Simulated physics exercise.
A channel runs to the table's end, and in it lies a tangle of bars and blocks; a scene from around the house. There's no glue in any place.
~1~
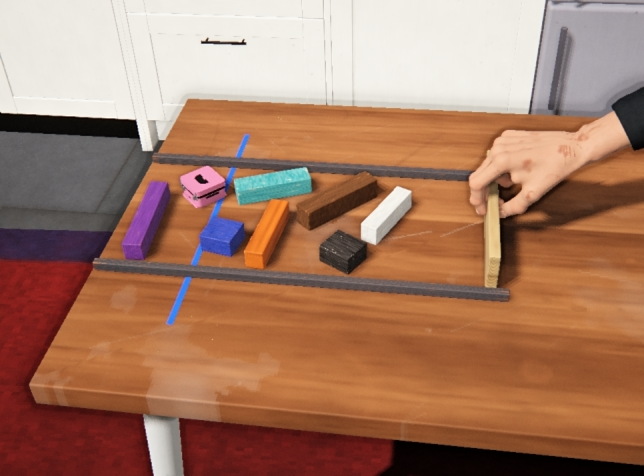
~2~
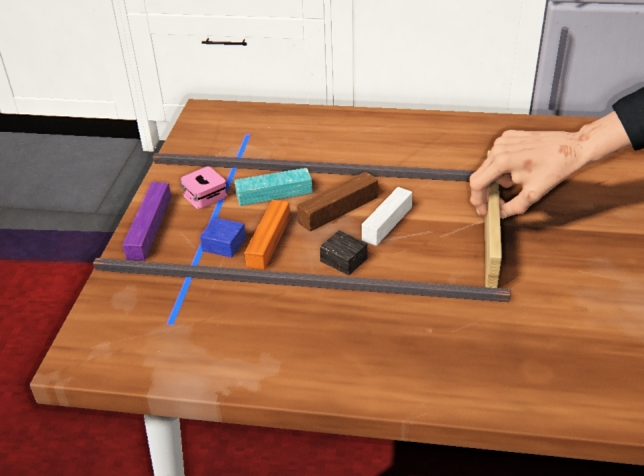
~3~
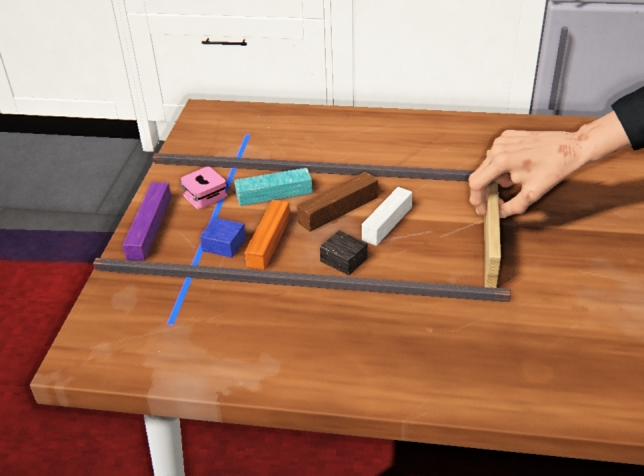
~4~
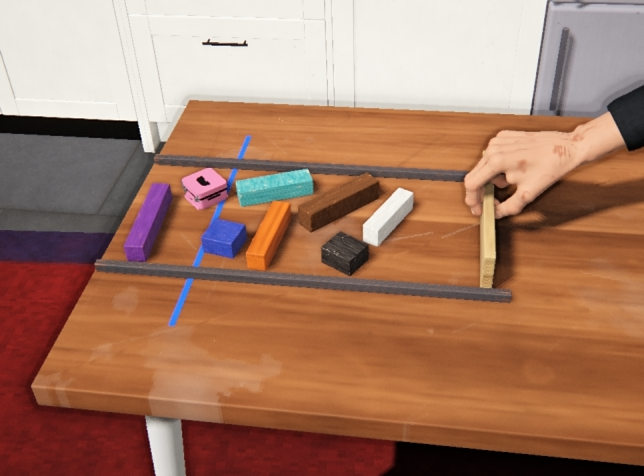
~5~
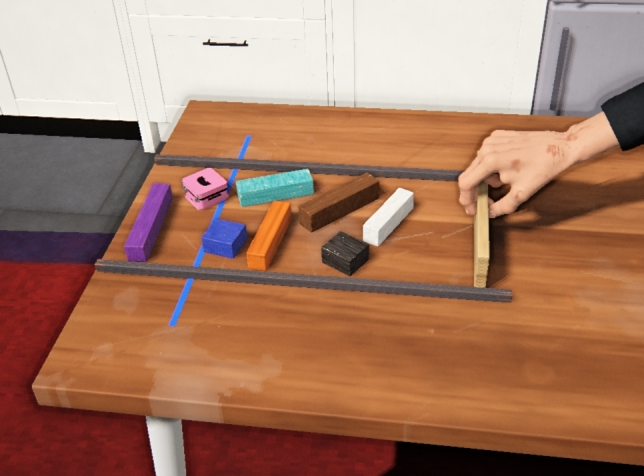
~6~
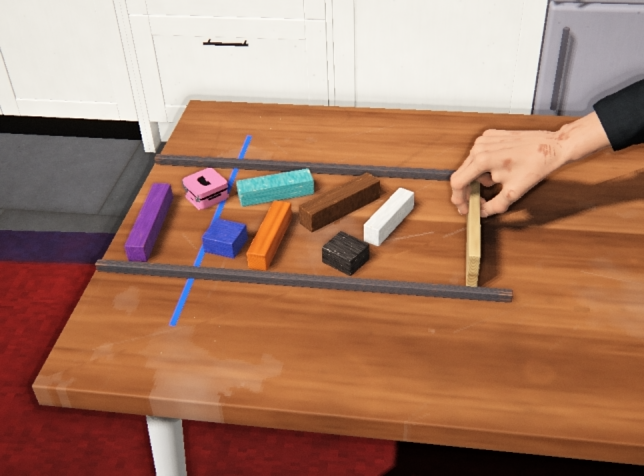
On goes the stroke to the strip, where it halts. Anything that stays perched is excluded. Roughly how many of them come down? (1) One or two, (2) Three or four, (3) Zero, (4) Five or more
The answer is 1.
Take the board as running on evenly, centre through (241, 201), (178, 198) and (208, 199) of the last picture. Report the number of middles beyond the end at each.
0; 4; 2.
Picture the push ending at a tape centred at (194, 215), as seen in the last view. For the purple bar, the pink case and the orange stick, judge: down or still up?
The purple bar topples off; the pink case topples off; and the orange stick stays put.
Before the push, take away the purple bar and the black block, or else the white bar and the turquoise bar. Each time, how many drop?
Tally per try: 0 / 0.
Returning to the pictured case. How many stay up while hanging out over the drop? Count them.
Tally: 1.
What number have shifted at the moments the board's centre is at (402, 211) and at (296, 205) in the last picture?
By the first moment it's 1, by the second it's 8.
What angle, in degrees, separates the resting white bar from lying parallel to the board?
Out of line by around 0°.
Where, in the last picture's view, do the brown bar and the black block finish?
Brown bar: (199, 187); black block: (183, 248).
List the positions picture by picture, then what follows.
In the first frame, purple bar (148, 219); pink case (204, 188); blue block (223, 237); board (491, 216); tape (214, 215).
In the second frame, pink case (204, 189); black block (344, 253).
In the third frame, blue block (223, 237); board (491, 216).
In the fourth frame, purple bar (150, 221); orange stick (270, 235).
In the fifth frame, pink case (206, 190); turquoise bar (275, 187).
In the sixth frame, purple bar (150, 221); pink case (206, 190); blue block (225, 238); board (473, 216); tape (217, 217).
Soon after, none off yet; purple bar at rest near (150, 221); pink case at rest near (206, 190); blue block at rest near (225, 238).
Then, none off yet; purple bar moving near (141, 221); pink case moved about its own width near (173, 192); blue block moved a little near (211, 239).
At rest, the number that fall off is one or two; fallen, purple bar.
